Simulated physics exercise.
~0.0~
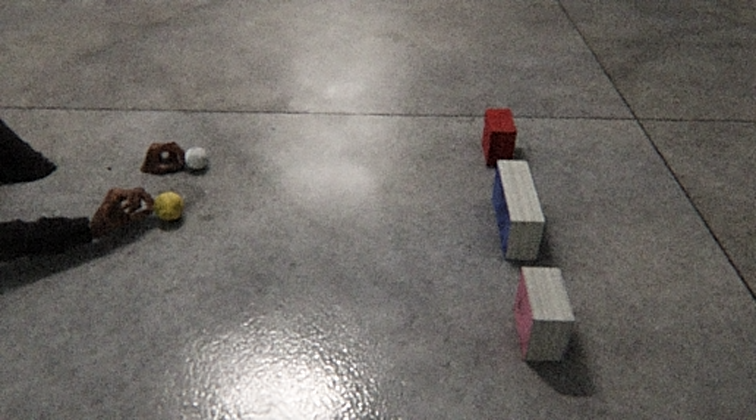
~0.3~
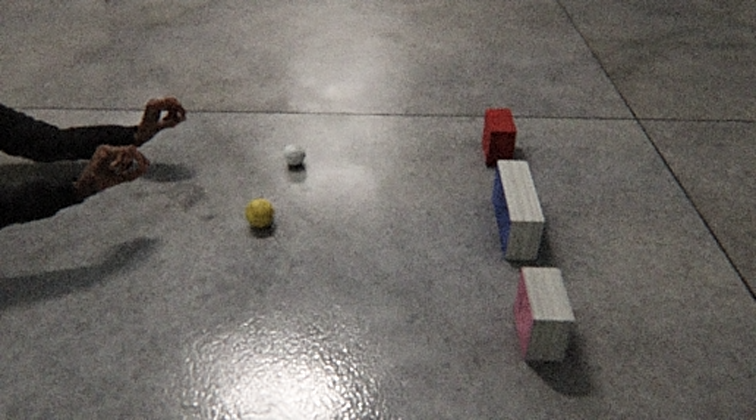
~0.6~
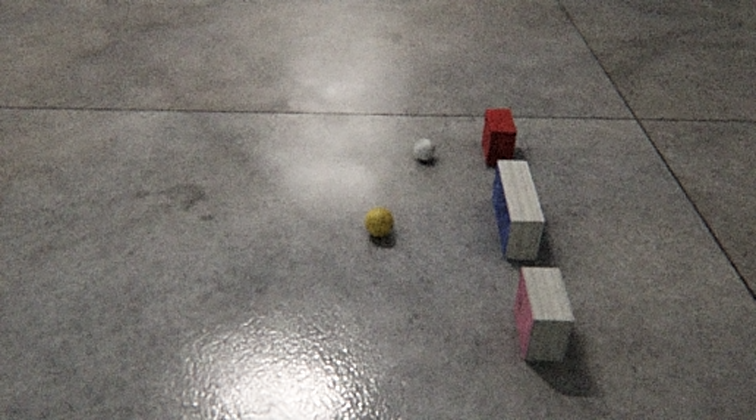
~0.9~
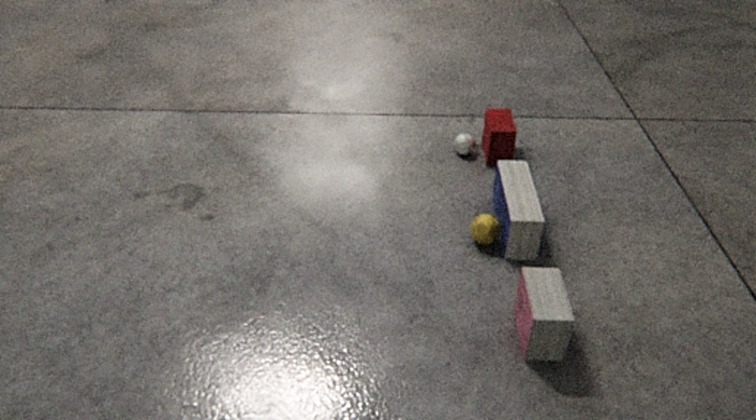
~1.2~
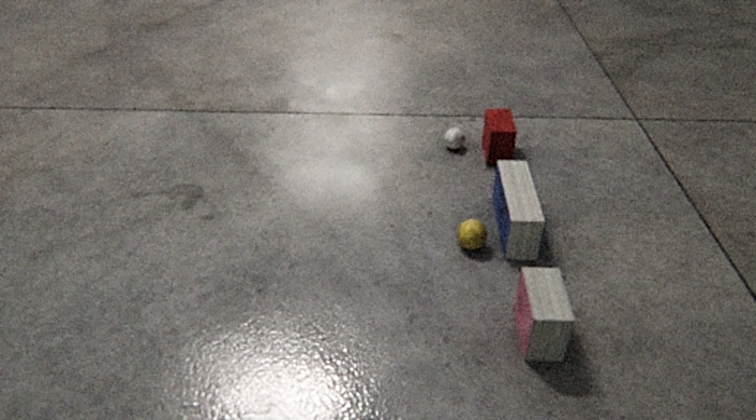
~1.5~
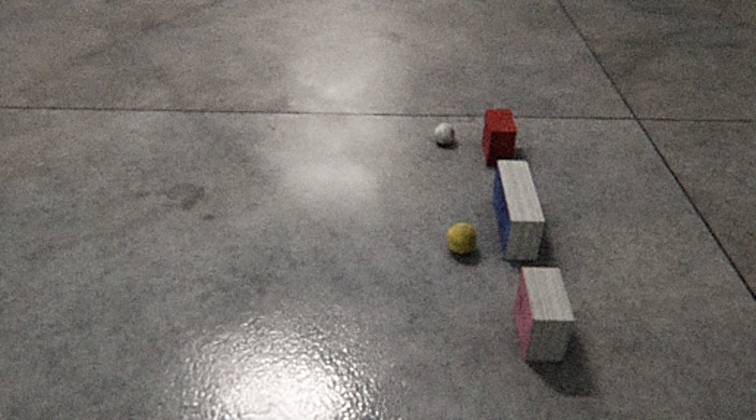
On a grey floor, hands roll a yellow ball and white onion into blocks; both rebound.
